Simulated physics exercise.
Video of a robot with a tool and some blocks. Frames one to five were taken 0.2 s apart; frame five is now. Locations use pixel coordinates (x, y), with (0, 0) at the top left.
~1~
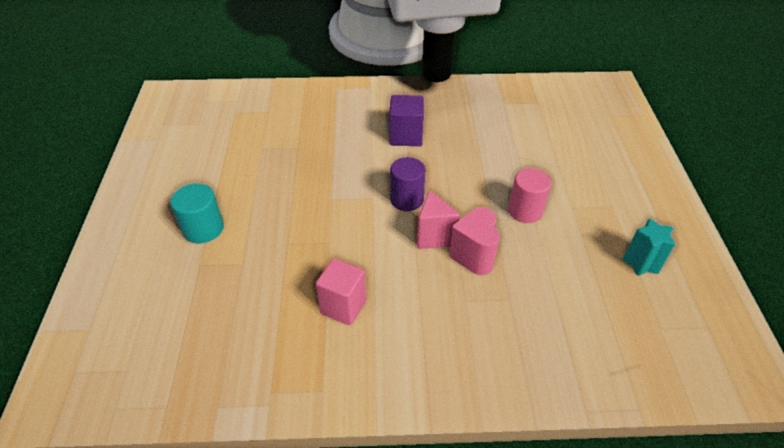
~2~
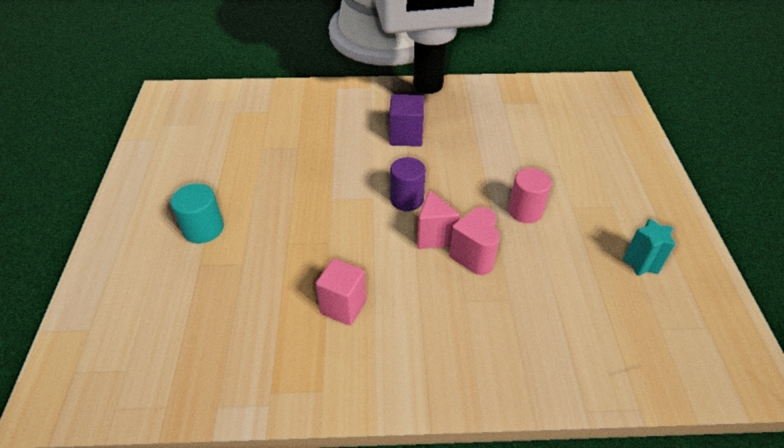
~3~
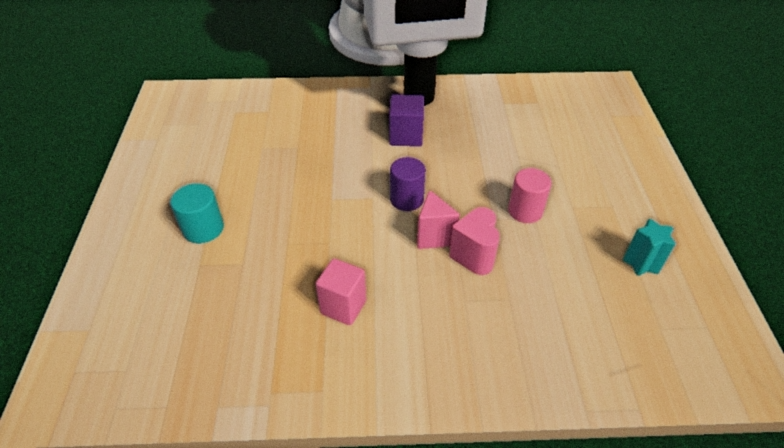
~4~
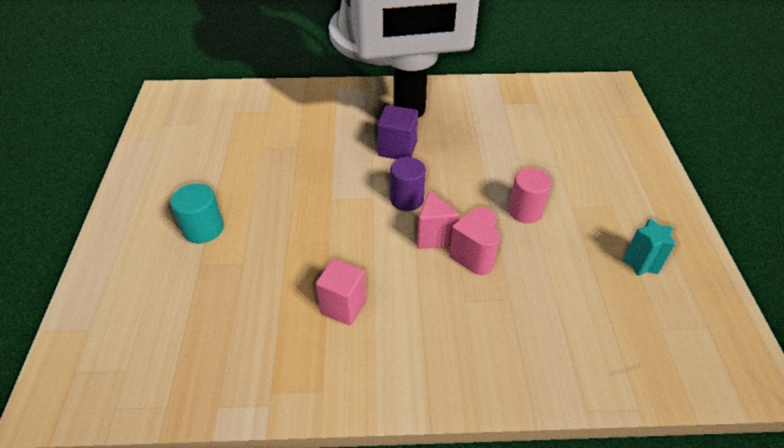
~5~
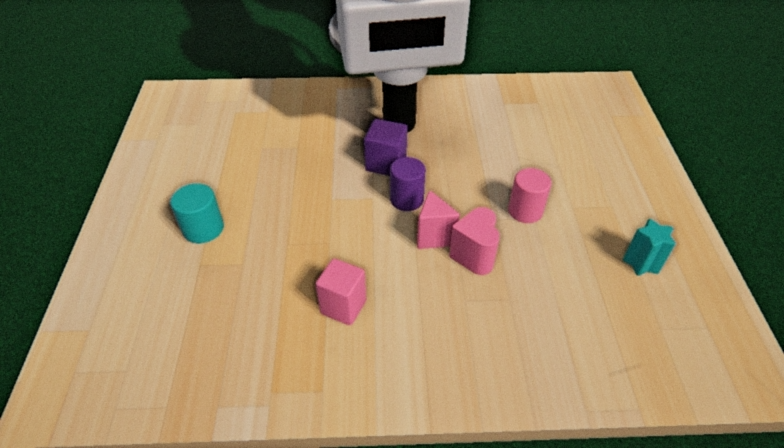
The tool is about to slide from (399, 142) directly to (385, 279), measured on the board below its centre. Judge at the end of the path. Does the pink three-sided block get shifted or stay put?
Put simply, it goes somewhere else.
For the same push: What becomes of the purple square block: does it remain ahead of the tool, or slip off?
Most likely the purple square block slides off.
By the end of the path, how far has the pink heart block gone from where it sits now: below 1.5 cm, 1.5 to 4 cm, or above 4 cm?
Of the three bands, it's 1.5 to 4 cm.
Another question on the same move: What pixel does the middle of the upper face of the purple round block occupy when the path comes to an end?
It ends at (428, 214).
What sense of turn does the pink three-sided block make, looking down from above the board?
Overhead view: Clockwise.
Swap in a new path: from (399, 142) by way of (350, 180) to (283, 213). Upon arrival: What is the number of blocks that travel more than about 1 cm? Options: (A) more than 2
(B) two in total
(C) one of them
My answer is option C.
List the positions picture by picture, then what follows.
Lower end of the tool at (436, 75), tops of blocks, purple square block at (407, 104), purple round block at (408, 167), pink three-sided block at (436, 207), pink heart block at (480, 225), in the first picture.
Tool at (428, 86), blocks as before, in the second picture.
Tool at (419, 98), blocks as before, in the third picture.
Tool at (410, 111), purple square block at (398, 117), in the fourth picture.
Tool at (399, 125), purple square block at (386, 131), purple round block at (408, 167), pink three-sided block at (436, 207), pink heart block at (480, 225), in the fifth picture.
The first path, step by step. One third of the way, tool at (395, 165); purple square block at (364, 164), turned 40° clockwise; purple round block at (410, 173).
Two thirds of the way, tool at (391, 210); purple square block at (355, 175), turned 75° clockwise; purple round block at (427, 207); pink three-sided block at (460, 222), turned 40° clockwise; pink heart block at (493, 236), turned 40° anticlockwise.
At the end, tool at (385, 262); purple square block at (355, 175), turned 75° clockwise; purple round block at (428, 214); pink three-sided block at (461, 227), turned 35° clockwise; pink heart block at (496, 238), turned 50° anticlockwise.
